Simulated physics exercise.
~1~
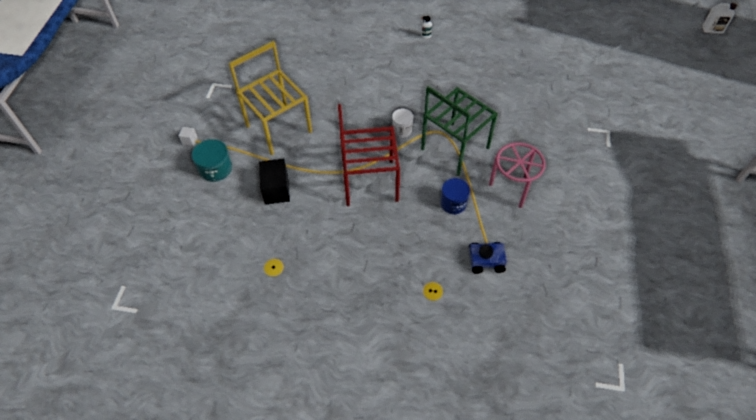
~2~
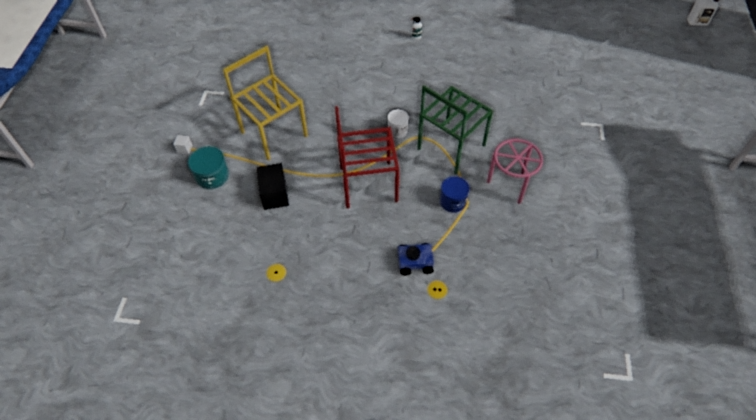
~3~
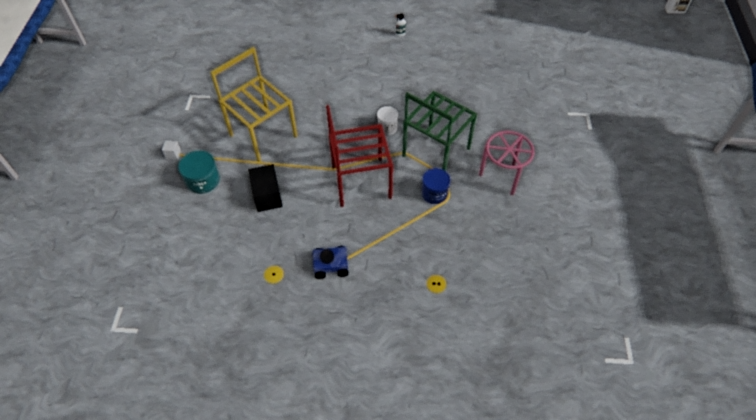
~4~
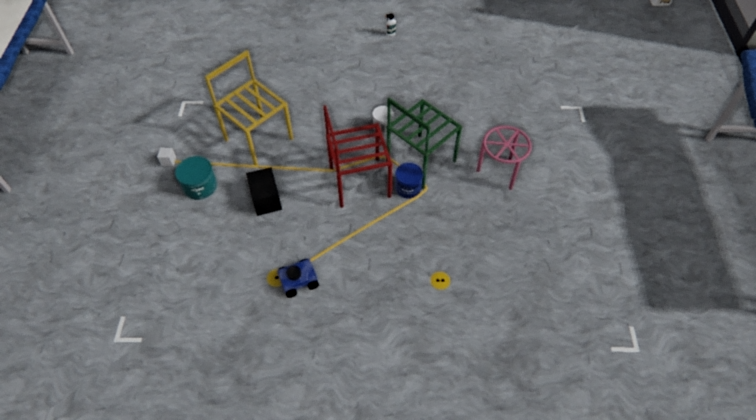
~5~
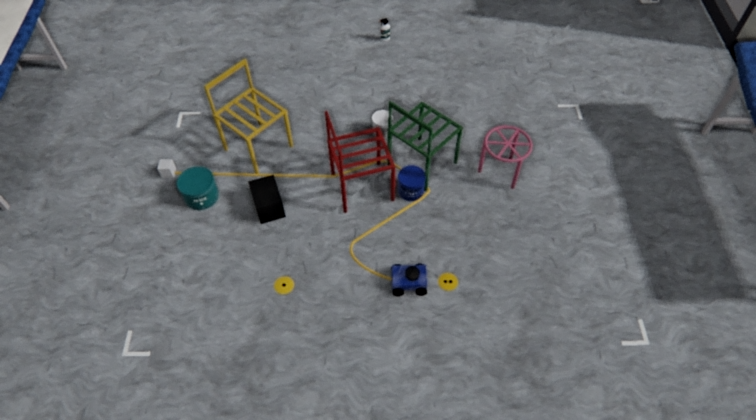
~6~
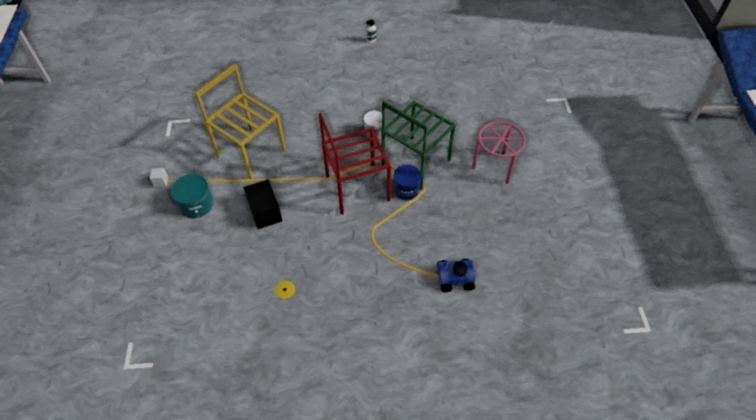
A small blue cart trailing a yellow cord drove left to a yellow mark, the cord dragging the blue bucket and shifting the green chair slightly, then rolled back right to the other mark and stopped over it, the cord curving slackly behind.
